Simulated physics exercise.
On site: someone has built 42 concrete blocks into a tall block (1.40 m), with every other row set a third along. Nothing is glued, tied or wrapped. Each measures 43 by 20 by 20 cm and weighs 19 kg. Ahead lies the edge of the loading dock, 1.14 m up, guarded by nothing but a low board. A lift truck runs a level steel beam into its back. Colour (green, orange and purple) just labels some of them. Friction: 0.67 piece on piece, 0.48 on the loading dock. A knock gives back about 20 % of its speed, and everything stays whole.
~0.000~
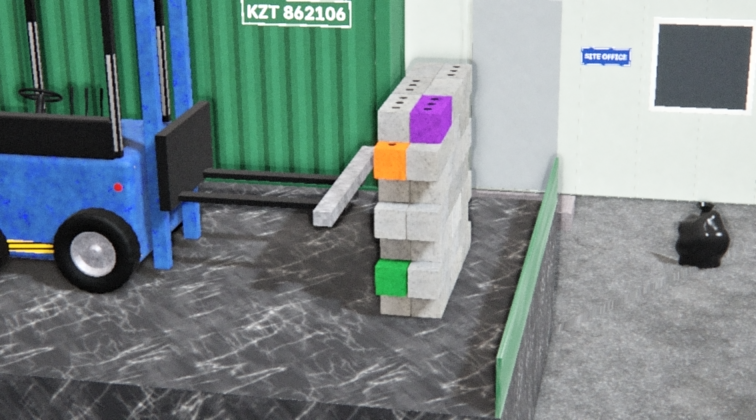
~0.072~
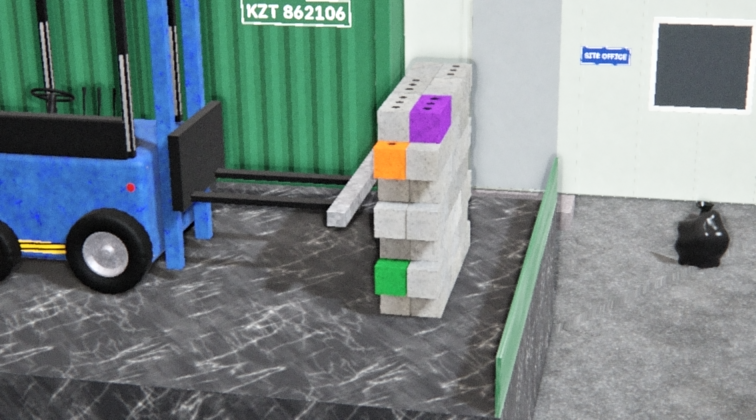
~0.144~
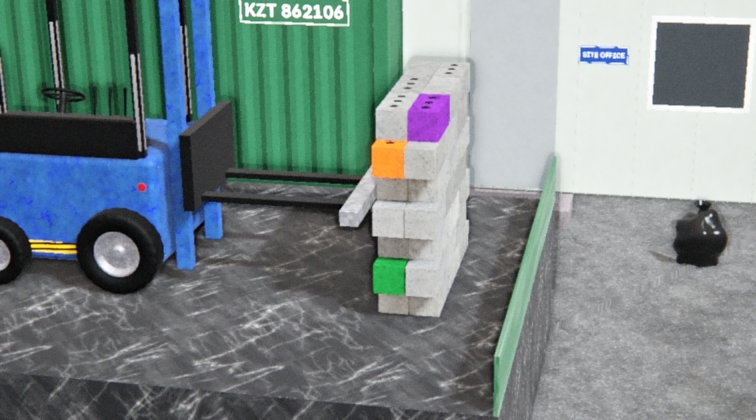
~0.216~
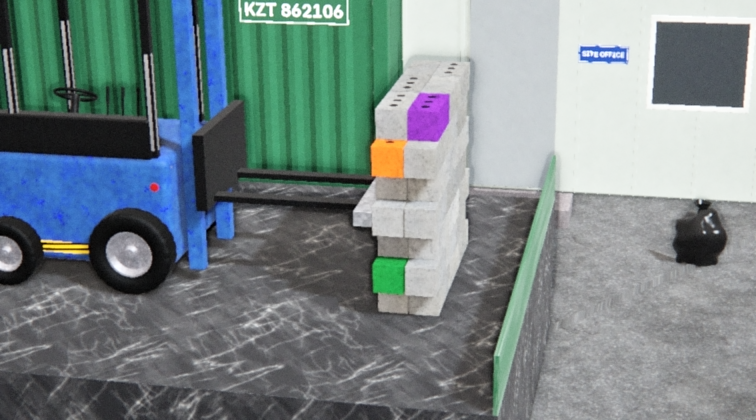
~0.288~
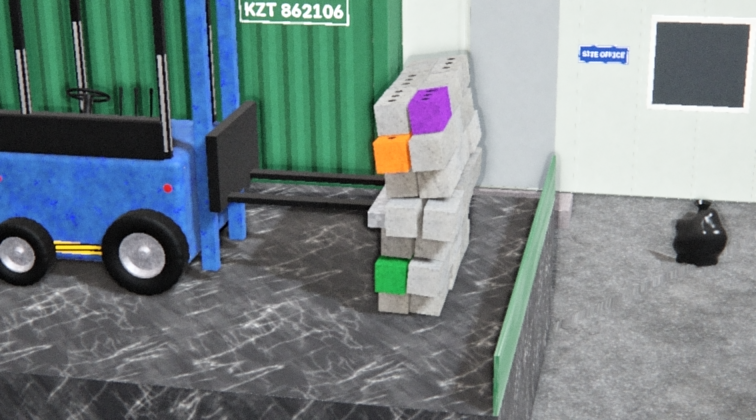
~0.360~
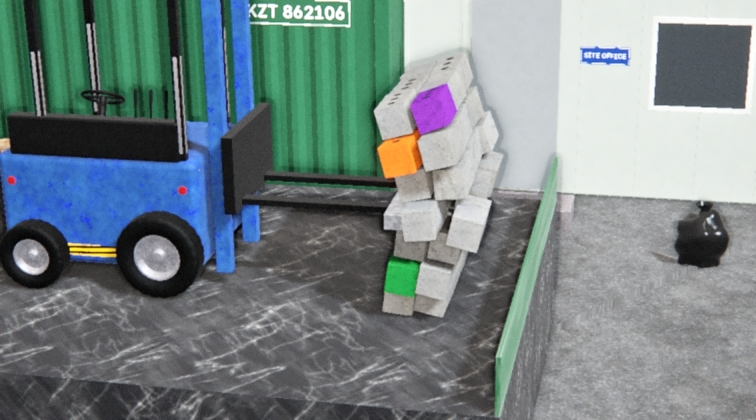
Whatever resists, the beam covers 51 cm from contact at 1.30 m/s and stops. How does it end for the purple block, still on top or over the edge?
That block is still on top.
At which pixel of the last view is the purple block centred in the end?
Near (359, 269).
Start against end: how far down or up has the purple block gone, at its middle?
About 100 cm lower.
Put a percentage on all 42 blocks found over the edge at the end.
Roughly 20 per cent of them.
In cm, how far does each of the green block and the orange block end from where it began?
Green 20, orange 110.
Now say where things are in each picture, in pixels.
In the first picture (places mark the middle of the side facing us), beam (324, 219) 29 cm from the stack; purple block (425, 129); orange block (389, 164); green block (390, 282); nothing disturbed.
Beam (338, 219) 19 cm from the stack; purple block (425, 128), in the second picture.
Beam (350, 219) 10 cm from the stack; purple block (423, 127), in the third picture.
Beam (364, 219) 5 mm from the stack; purple block (423, 126), in the fourth picture.
Beam (378, 220) 9 cm in; purple block (425, 118) leaning 10°; orange block (391, 158) leaning 7°; steepest lean 10°, the block at (476, 131); 36 disturbed, none over the edge, in the fifth picture.
Beam (394, 223) 18 cm in; purple block (430, 115) leaning 21°; orange block (396, 161) leaning 15°; green block (401, 281) leaning 9°; 41 disturbed, none over the edge, in the sixth picture.
After 0.58 s, none of the 42 blocks over the edge, 42 disturbed; purple block leaning 47°, 17 cm lower; orange block leaning 51°, 14 cm lower.
After 1.20 s, 8 of the 42 blocks over the edge; purple block leaning 62°, 61 cm lower; orange block on its side.
By the end (2.7 s), 9 of the 42 blocks over the edge; purple block on its side; orange block on its side; green block leaning 47°. As the last picture would show them, middles, purple block near (359, 269), orange block near (341, 309).
